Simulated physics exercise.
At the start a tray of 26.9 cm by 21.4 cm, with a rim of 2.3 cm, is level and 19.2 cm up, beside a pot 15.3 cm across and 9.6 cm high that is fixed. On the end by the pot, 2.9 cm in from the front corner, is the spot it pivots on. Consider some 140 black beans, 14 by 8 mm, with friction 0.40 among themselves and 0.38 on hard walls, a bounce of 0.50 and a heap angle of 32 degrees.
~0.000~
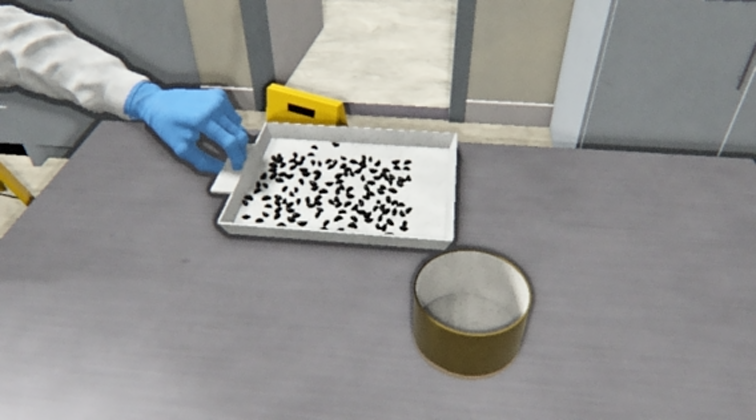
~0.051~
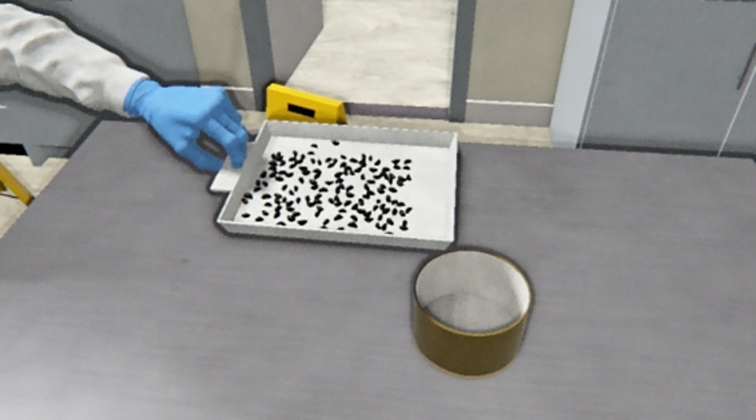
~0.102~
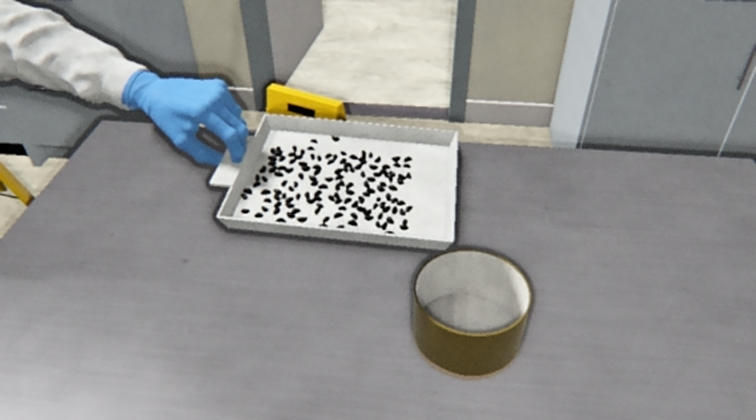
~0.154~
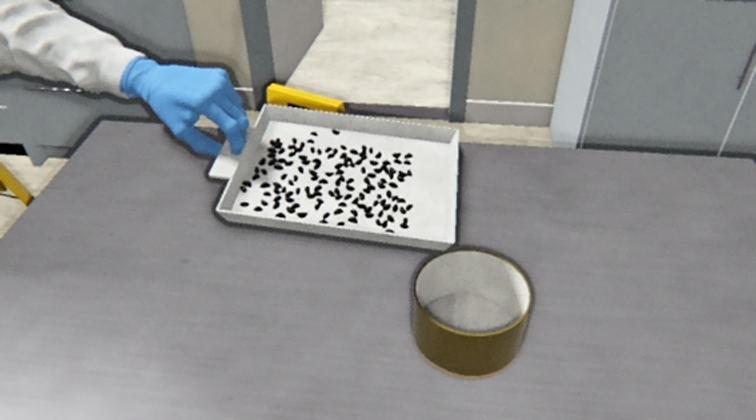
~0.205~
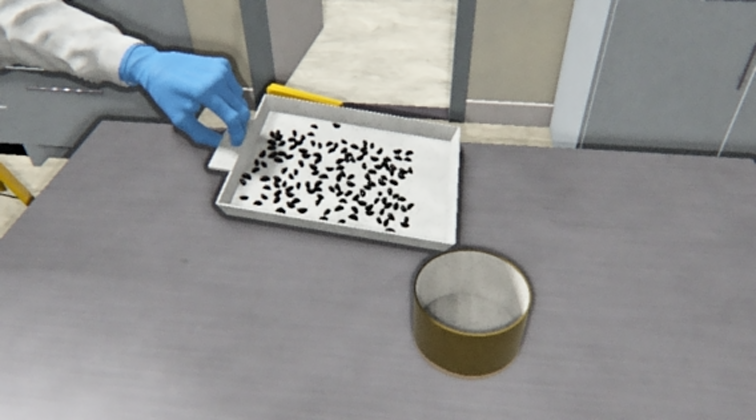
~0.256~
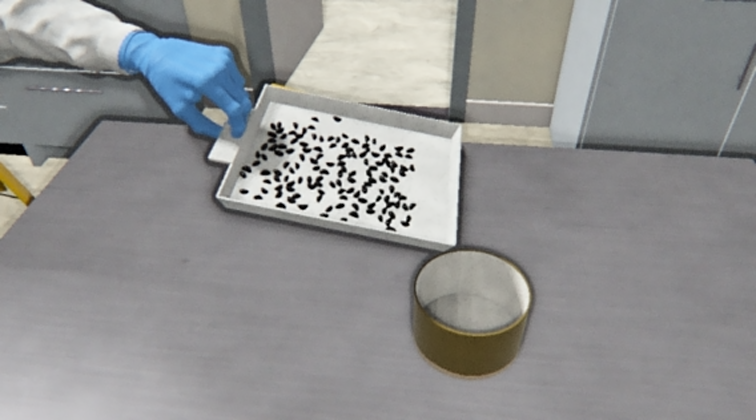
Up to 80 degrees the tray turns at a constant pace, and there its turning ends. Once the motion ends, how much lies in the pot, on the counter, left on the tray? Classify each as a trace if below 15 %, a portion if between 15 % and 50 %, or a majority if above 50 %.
Pot: A majority. Counter: A trace. Tray: A trace.
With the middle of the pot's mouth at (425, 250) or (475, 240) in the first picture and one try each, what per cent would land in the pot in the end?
Estimates: 0 in a hundred and 0 in a hundred.
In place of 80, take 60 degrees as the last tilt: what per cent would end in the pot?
In that case some 15 per cent.
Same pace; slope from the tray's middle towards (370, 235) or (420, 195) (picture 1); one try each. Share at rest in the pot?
I'd put it at roughly 40 per cent for the first tilt and roughly 40 per cent for the second.
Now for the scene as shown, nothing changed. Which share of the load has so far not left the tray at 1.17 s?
Close to 85 in a hundred parts of the load.
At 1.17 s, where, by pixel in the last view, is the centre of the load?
Somewhere about (451, 224) in the last view.
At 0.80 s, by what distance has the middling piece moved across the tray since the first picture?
I'd say close to 11 centimetres.
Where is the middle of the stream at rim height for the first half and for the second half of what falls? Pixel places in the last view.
Near (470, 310) at first, near (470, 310) afterwards.
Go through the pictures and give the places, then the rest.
In the first picture, tray tilt 0 degrees, front corners at (226, 219) and (446, 235); middle of the pieces at (338, 192); pot at (472, 289).
In the second picture, tray tilt 1 degrees, front corners at (226, 218) and (446, 235); middle of the pieces at (338, 191).
In the third picture, tray tilt 3 degrees, front corners at (226, 213) and (446, 236); middle of the pieces at (338, 188).
In the fourth picture, tray tilt 6 degrees, front corners at (225, 207) and (447, 237), lowest corner right front; middle of the pieces at (338, 183).
In the fifth picture, tray tilt 9 degrees, front corners at (225, 200) and (448, 238), lowest corner right front; middle of the pieces at (339, 179).
In the sixth picture, tray tilt 12 degrees, front corners at (226, 193) and (449, 239), lowest corner right front; middle of the pieces at (340, 174); pot at (472, 289). Its pace works out near 60 degrees a second.
Then, at 0.80 s, tilt 44 degrees; the tray holds 100 %, the pot 0 %.
After 1.17 s, tilt 66 degrees; the tray holds 85 %, the pot 5 %.
Then, at 1.62 s, tilt 80 degrees; the tray holds 25 %, the pot 60 %.
In the end, at 2.9 s, pot 95 %, counter 0 %, tray 5 %.
